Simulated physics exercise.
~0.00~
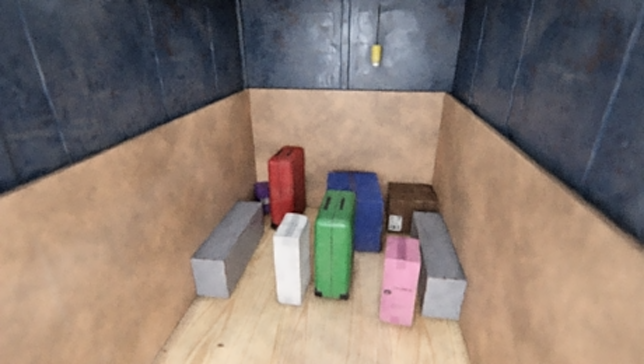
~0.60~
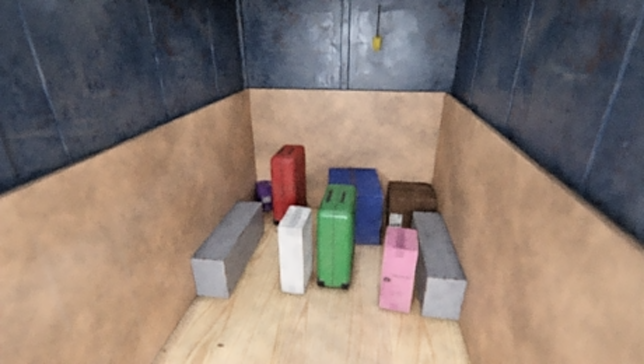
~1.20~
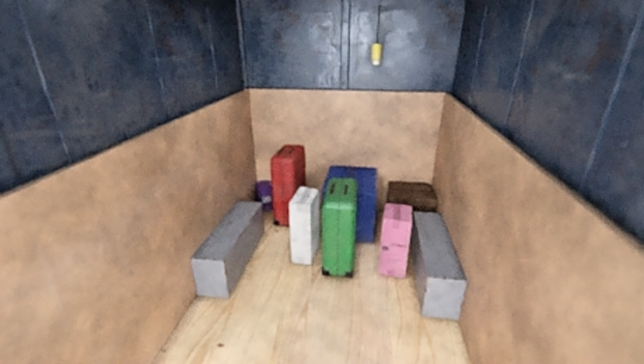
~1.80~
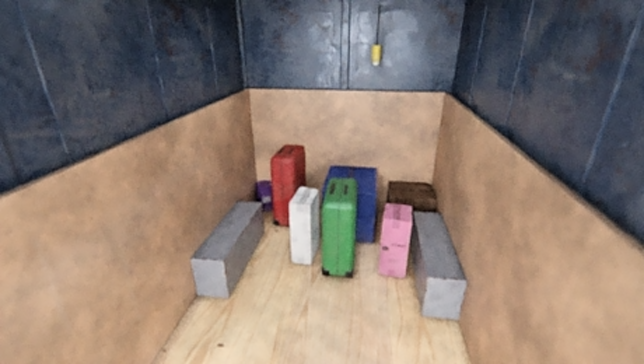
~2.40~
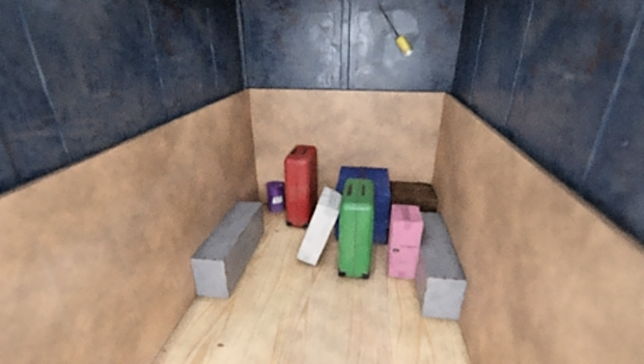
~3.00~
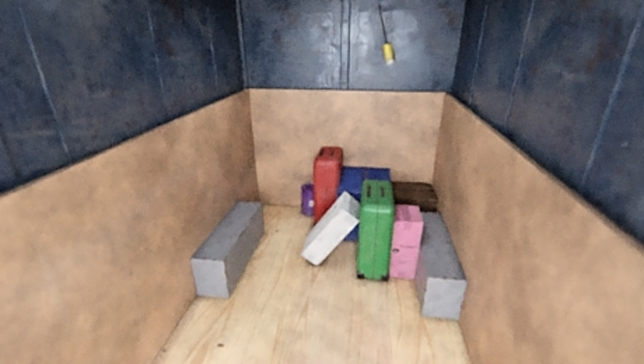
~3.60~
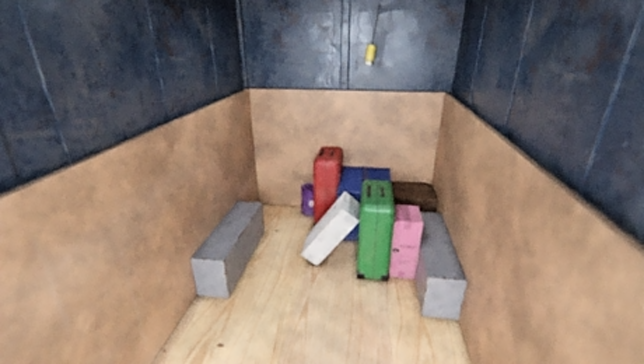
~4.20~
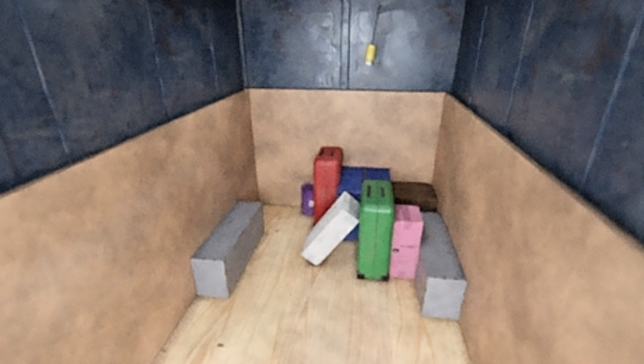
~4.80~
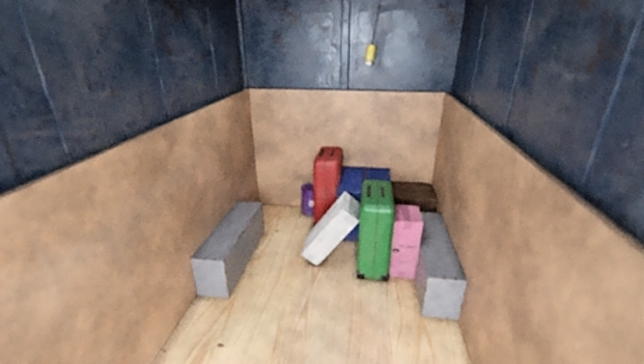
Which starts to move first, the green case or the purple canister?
The green case starts to move first, sliding forwards. The purple canister only starts to move later, when the load slides to the right.
